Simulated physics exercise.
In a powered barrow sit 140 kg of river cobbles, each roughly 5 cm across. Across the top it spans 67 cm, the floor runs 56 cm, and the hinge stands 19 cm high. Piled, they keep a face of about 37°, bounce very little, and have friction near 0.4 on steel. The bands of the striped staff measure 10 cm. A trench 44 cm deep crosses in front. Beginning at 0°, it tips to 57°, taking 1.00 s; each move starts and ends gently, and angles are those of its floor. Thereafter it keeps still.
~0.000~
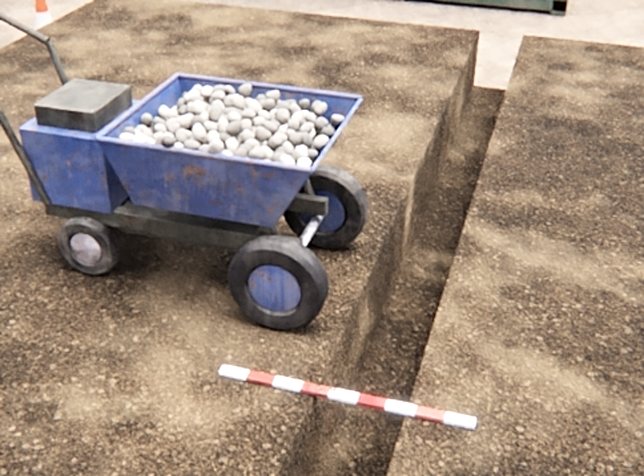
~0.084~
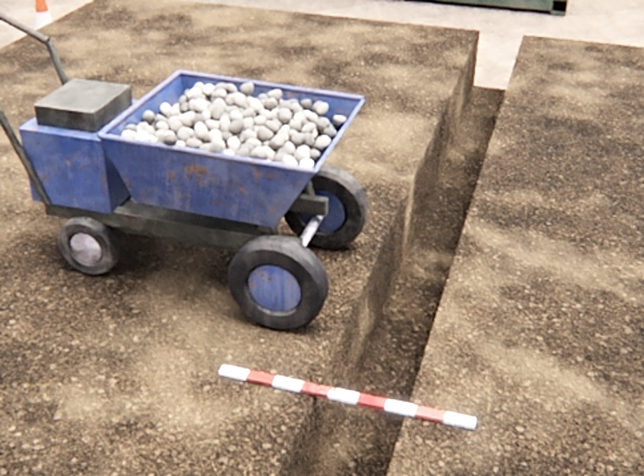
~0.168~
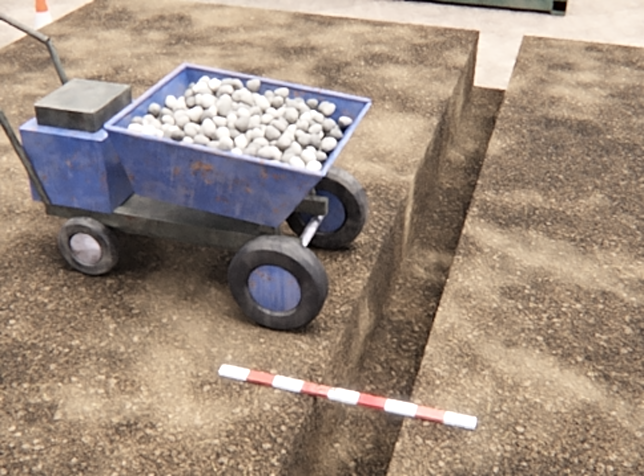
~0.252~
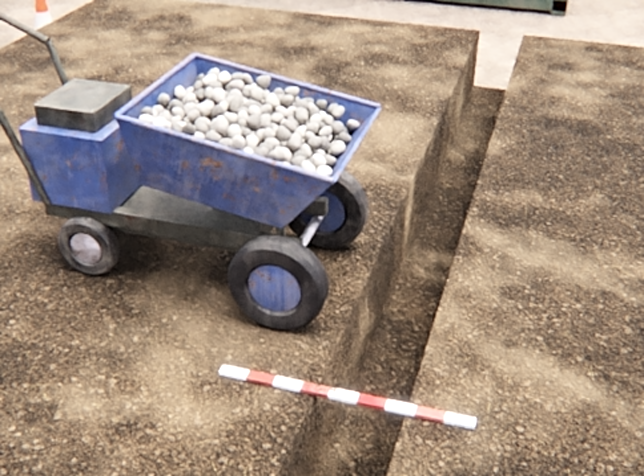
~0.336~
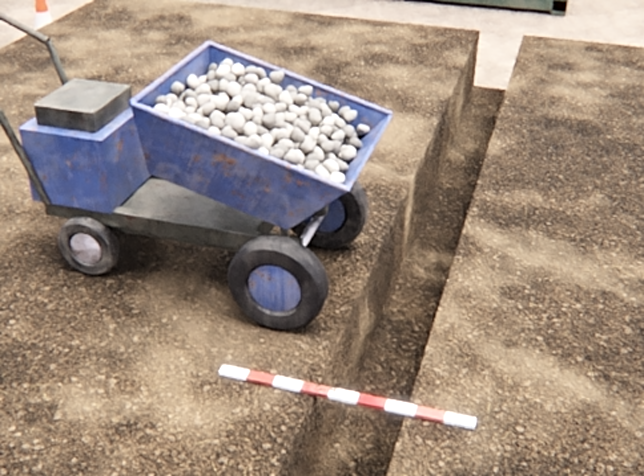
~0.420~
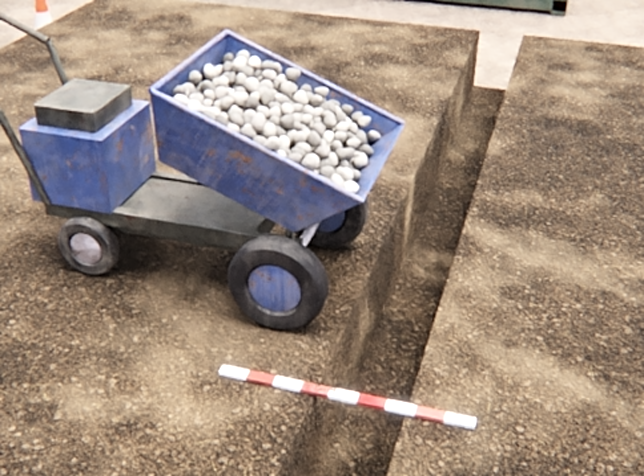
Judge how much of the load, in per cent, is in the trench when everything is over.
I judge it at about 9 per cent.
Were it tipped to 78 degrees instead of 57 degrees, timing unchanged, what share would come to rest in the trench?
Some 20% would finish there.
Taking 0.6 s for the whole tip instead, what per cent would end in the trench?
In that case, around 5%.
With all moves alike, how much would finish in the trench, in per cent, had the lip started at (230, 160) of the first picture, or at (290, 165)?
Around 40 and then 20 percent.
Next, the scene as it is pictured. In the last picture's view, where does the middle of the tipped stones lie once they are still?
Their middle is at about (484, 313).
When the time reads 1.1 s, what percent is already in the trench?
Close to 0 per cent at that time.
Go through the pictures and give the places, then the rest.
The first frame shows lip at (312, 170), floor tilted 0°, highest stones at (225, 104).
The second frame shows lip at (314, 172), floor tilted 1°, highest stones at (227, 103); the stones move at 0.2 m/s on average.
In the third frame, the tray is at 4°, its lip at (322, 175); the top of the load is at (223, 99); the stones move at 0.4 m/s on average.
In the fourth frame, the tray is at 9°, its lip at (334, 181); the top of the load is at (224, 86); the stones move at 0.6 m/s on average.
In the fifth frame, the tray is at 15°, its lip at (347, 190); the top of the load is at (235, 75); the stones move at 0.7 m/s on average.
The sixth frame shows lip at (362, 201), floor tilted 22°, highest stones at (239, 69); the stones move at 0.7 m/s on average.
After 0.8 s the floor is at 48°; 100 % in the tray; the foremost stones are at (404, 211).
After 1.1 s the floor is at 57°; 90 % in the tray, 2 % in the trench, 8 % past the trench; the foremost stones are at (493, 293).
After 1.5 s the floor is at 57°; 70 % in the tray, 1 % in the trench, 29 % past the trench; the foremost stones are at (592, 316).
After 3.4 s the floor is at 57°; 56 % in the tray, 9 % in the trench, 35 % past the trench; the foremost stones are past the picture's edge.
